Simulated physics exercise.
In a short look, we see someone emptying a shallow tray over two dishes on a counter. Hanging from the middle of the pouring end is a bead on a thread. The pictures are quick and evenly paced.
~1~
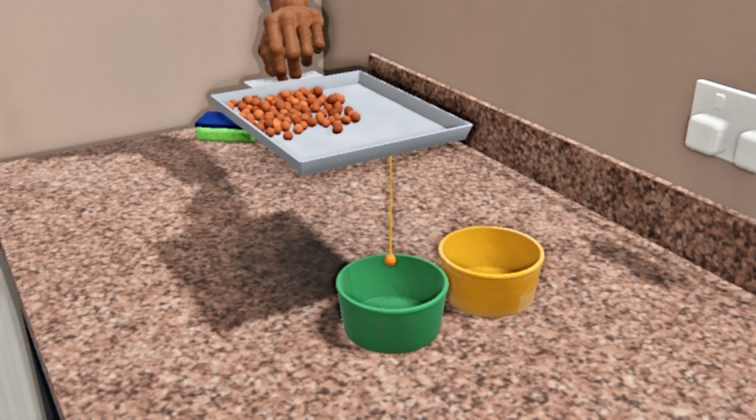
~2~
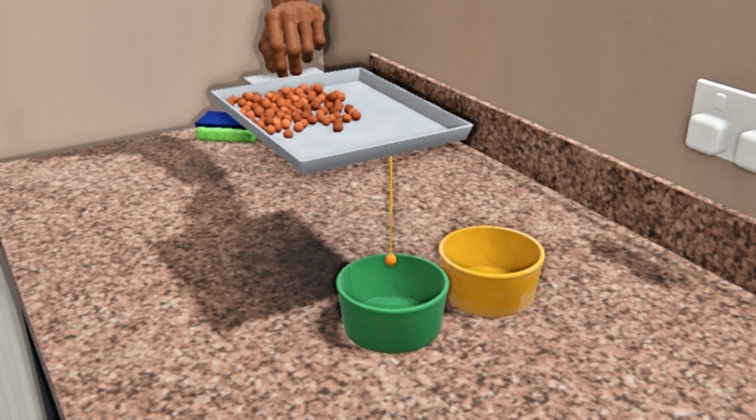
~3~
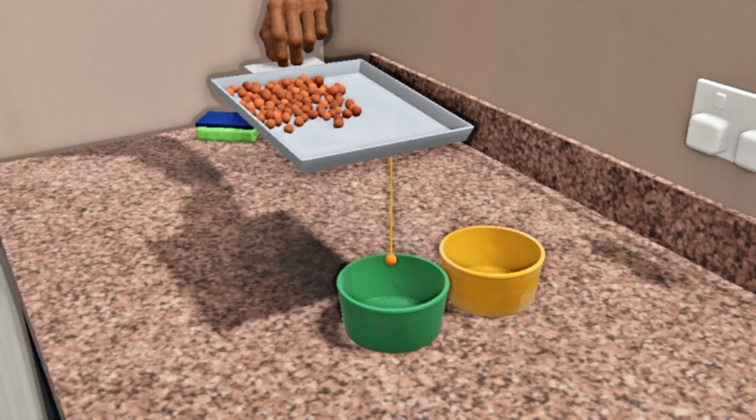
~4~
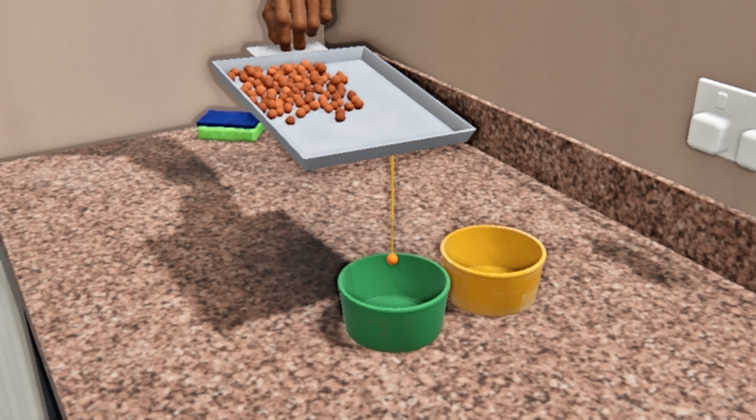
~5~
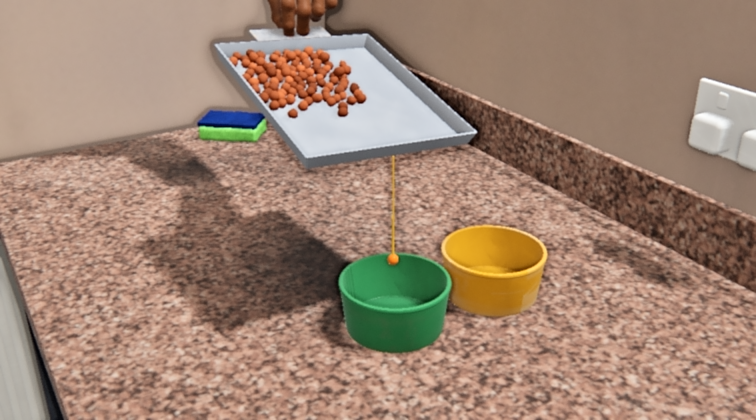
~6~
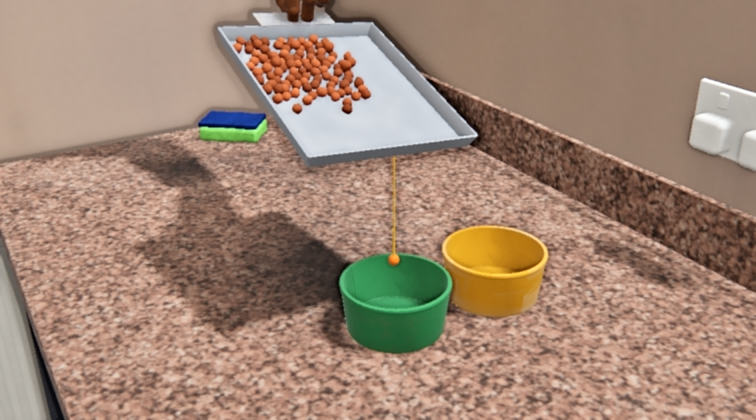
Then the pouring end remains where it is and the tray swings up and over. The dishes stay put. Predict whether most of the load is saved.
Most of it is saved.
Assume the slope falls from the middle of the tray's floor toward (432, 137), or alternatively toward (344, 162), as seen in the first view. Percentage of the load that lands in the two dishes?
In order, 70 in a hundred and 20 in a hundred.
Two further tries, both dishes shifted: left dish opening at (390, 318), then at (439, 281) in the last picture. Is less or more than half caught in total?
For the earlier try a larger portion is kept, for the later one a larger portion.
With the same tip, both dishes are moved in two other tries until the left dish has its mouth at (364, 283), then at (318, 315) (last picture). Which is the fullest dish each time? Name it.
So: The one further right first, and the one further right second.
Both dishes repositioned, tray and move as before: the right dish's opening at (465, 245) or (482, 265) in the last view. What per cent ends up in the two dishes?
Roughly 30% the first time and 90% the second time.
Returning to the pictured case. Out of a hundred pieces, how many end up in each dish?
I'd say the left dish holds some 30 % and the right dish some 40 %.
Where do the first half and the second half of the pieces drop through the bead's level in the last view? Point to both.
Earlier portion about (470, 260); later portion about (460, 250).
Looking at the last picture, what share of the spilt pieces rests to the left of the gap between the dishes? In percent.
10 per cent or thereabouts.
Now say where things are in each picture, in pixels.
Corners of the pouring end near (303, 159) and (466, 124), level; middle of the load near (287, 109), clay pellets; left dish near (422, 325); right dish near (522, 290); bead on its thread near (390, 260), in the first picture.
Corners of the pouring end near (304, 159) and (466, 124), level; middle of the load near (288, 107), in the second picture.
Corners of the pouring end near (305, 157) and (467, 126), tipped barely, lowest at the right corner; middle of the load near (288, 99), in the third picture.
Corners of the pouring end near (307, 155) and (469, 128), tipped a little, lowest at the right corner; middle of the load near (290, 86), in the fourth picture.
Corners of the pouring end near (309, 154) and (470, 130), tipped a little, lowest at the right corner; middle of the load near (292, 75), in the fifth picture.
Corners of the pouring end near (311, 153) and (471, 133), tipped clearly, lowest at the right corner; middle of the load near (302, 72); left dish near (425, 324); right dish near (526, 289), in the sixth picture.
Shortly afterwards, tray tipped steeply; near two thirds on the tray; only a few in the left dish; only a few in the right dish; only a few outside both; near a quarter in the air.
Next, tray tipped past a quarter turn; near a quarter on the tray; a little in the left dish; near a quarter in the right dish; near a quarter outside both; near a quarter in the air.
Some moments later, tray tipped past a quarter turn; near a third in the left dish; near a third in the right dish; near a third outside both.
In the end, tray tipped past a quarter turn; near a third in the left dish; near a third in the right dish; near a third outside both.
